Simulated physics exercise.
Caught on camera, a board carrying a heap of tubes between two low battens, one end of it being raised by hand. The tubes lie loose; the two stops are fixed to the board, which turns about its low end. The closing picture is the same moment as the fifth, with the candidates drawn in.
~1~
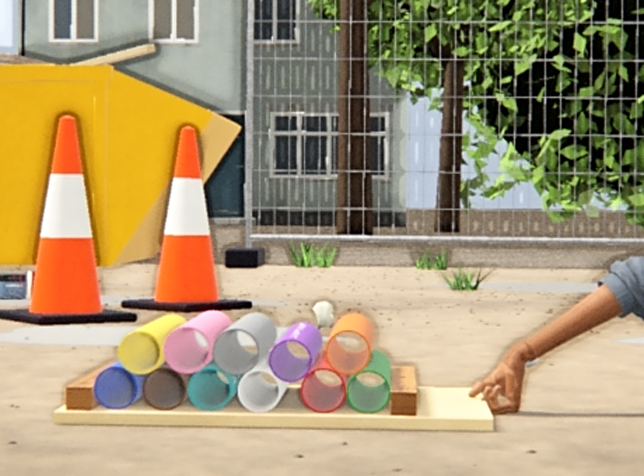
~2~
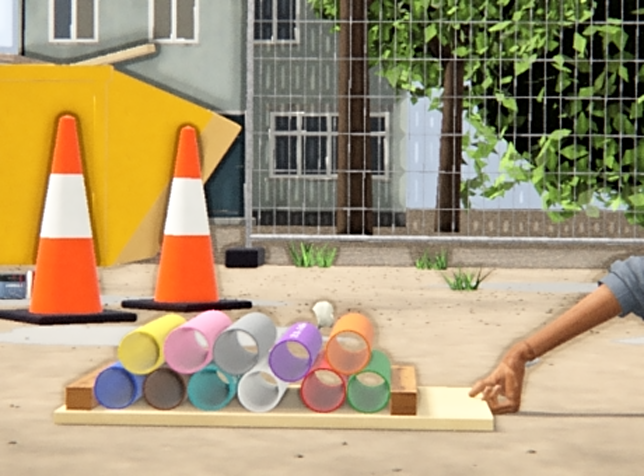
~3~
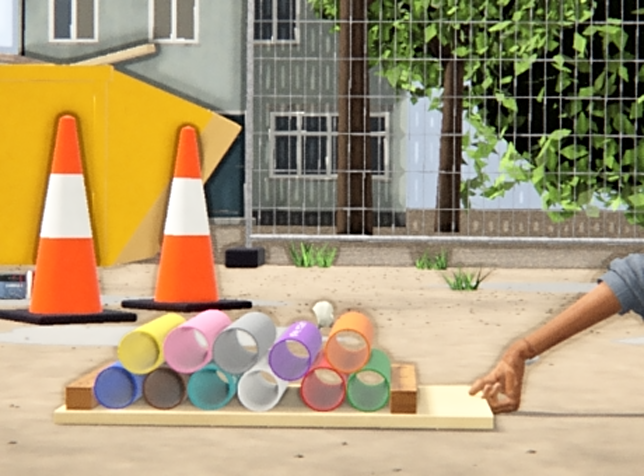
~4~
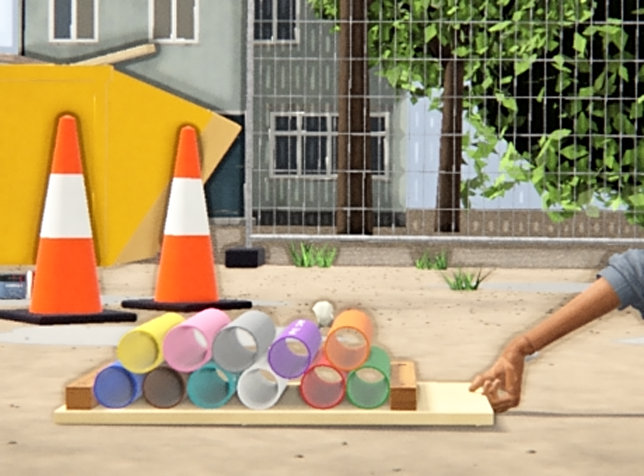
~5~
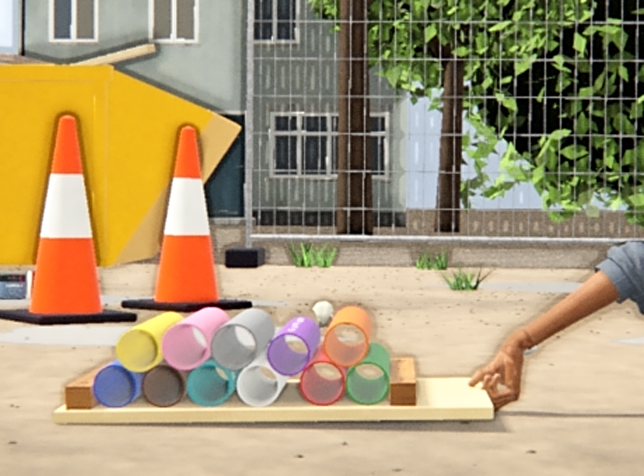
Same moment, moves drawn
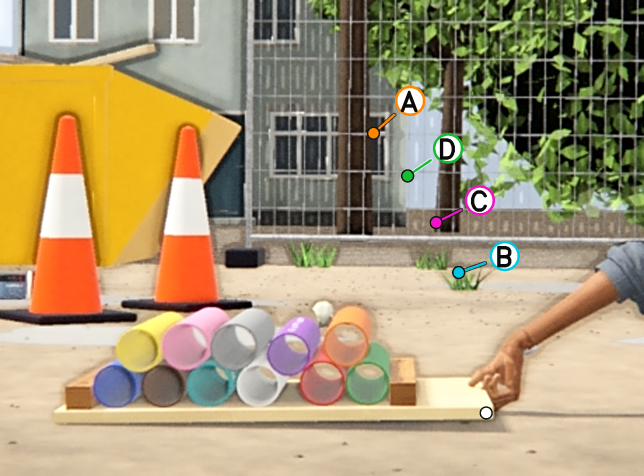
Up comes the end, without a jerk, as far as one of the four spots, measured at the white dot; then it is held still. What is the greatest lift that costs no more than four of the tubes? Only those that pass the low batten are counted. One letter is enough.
At most to C.
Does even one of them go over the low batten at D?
Yes.
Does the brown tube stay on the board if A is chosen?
Yes, with A.
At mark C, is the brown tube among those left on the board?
Yes, with C.
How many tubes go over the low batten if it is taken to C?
At C the number is four.
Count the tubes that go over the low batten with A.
With A, five.
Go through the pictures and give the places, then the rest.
The first frame shows white tube (260, 391); red tube (323, 391); green tube (368, 392).
The second frame shows green tube (368, 392); orange tube (348, 352).
The third frame shows board (282, 393); red tube (323, 389); green tube (368, 390); blue tube (115, 388).
The fourth frame shows board (282, 391); blue tube (115, 387); brown tube (164, 387).
The fifth frame shows board (281, 388); blue tube (115, 386); brown tube (163, 386).
On the marked copy, A at (373, 133); B at (459, 273); C at (436, 223); D at (408, 176); the white dot at (486, 413).
With C. Early on, board at 18°.
Further on, board at 28°.
At the end, board at 28°, four over the low batten (grey, purple, pink, yellow).
As for the rest, A five over the low batten; B three over the low batten (grey, pink, yellow); D five over the low batten.
